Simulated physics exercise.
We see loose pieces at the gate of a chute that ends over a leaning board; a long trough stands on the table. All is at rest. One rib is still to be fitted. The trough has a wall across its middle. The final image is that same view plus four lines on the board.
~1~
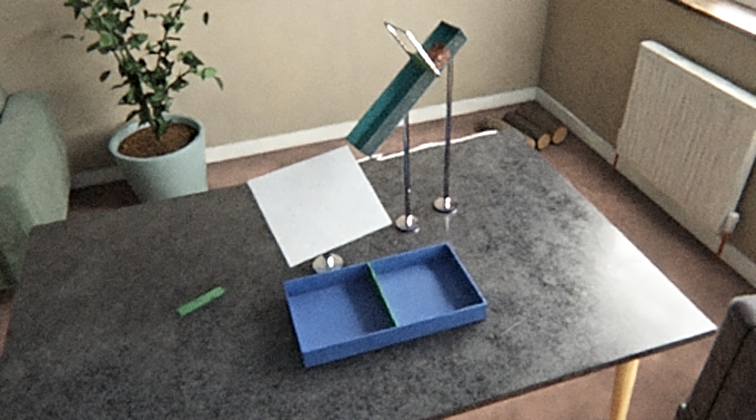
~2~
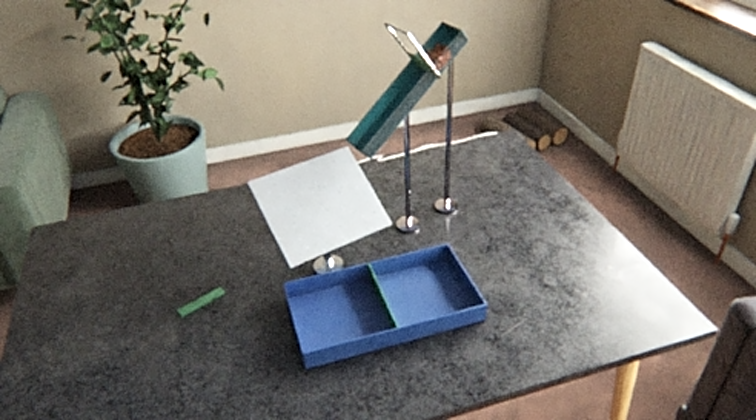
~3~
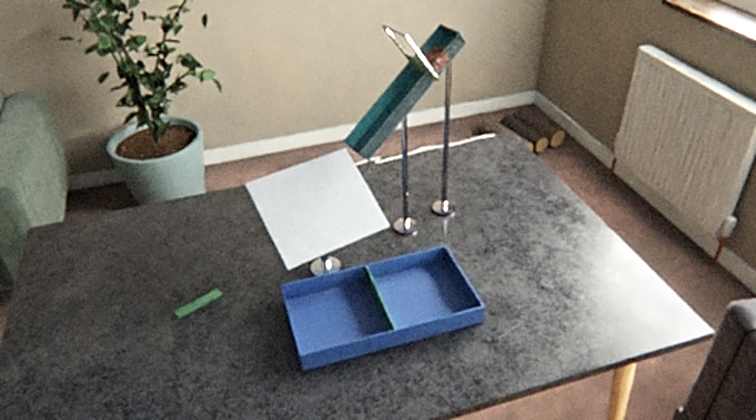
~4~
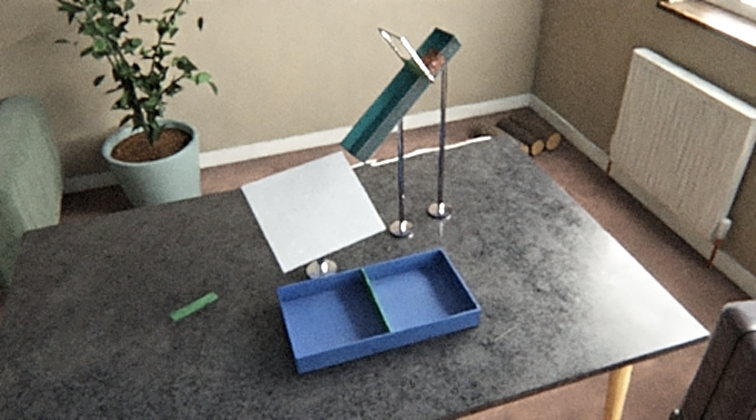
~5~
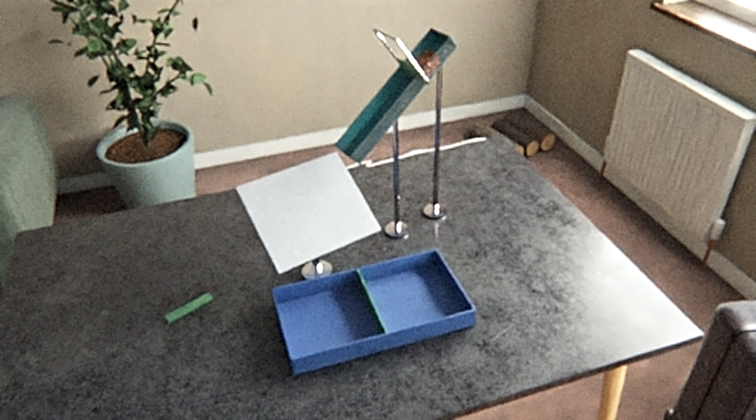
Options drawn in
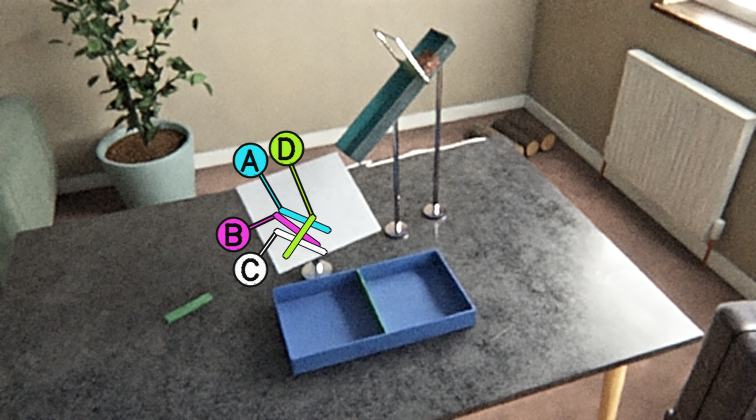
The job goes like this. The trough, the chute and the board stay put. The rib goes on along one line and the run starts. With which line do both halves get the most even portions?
A works best here.
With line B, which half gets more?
The left half.
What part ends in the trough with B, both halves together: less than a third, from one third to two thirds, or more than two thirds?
It is more than two thirds.
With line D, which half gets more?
Left.
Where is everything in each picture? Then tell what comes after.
Load behind the gate at (434, 61), clay pellets; lip of the chute at (362, 152), sloping fairly steeply, in the first frame.
Middle of the board at (321, 203), tilted fairly steeply; middle of its low edge at (343, 245); of its high edge at (300, 164), in the second frame.
Front corners of the trough at (301, 355) and (484, 306); front end of its middle wall at (395, 330); gate still shut at (417, 61), in the third frame.
Middle of the load at (428, 67); lip at (356, 158), in the fourth frame.
Middle of the load at (423, 68); lip at (351, 159), in the fifth frame.
On the marked copy, line A from (281, 210) to (327, 230); line B from (276, 215) to (317, 245); line C from (277, 231) to (323, 252); line D from (312, 217) to (286, 255).
If A is chosen, of what is caught, about two thirds in the left half, about a third in the right.
If B is chosen, of what is caught, nearly all in the left half, a stray few in the right.
If C is chosen, of what is caught, nearly all in the left half, a small part in the right.
If D is chosen, of what is caught, nearly all in the left half, a small part in the right.
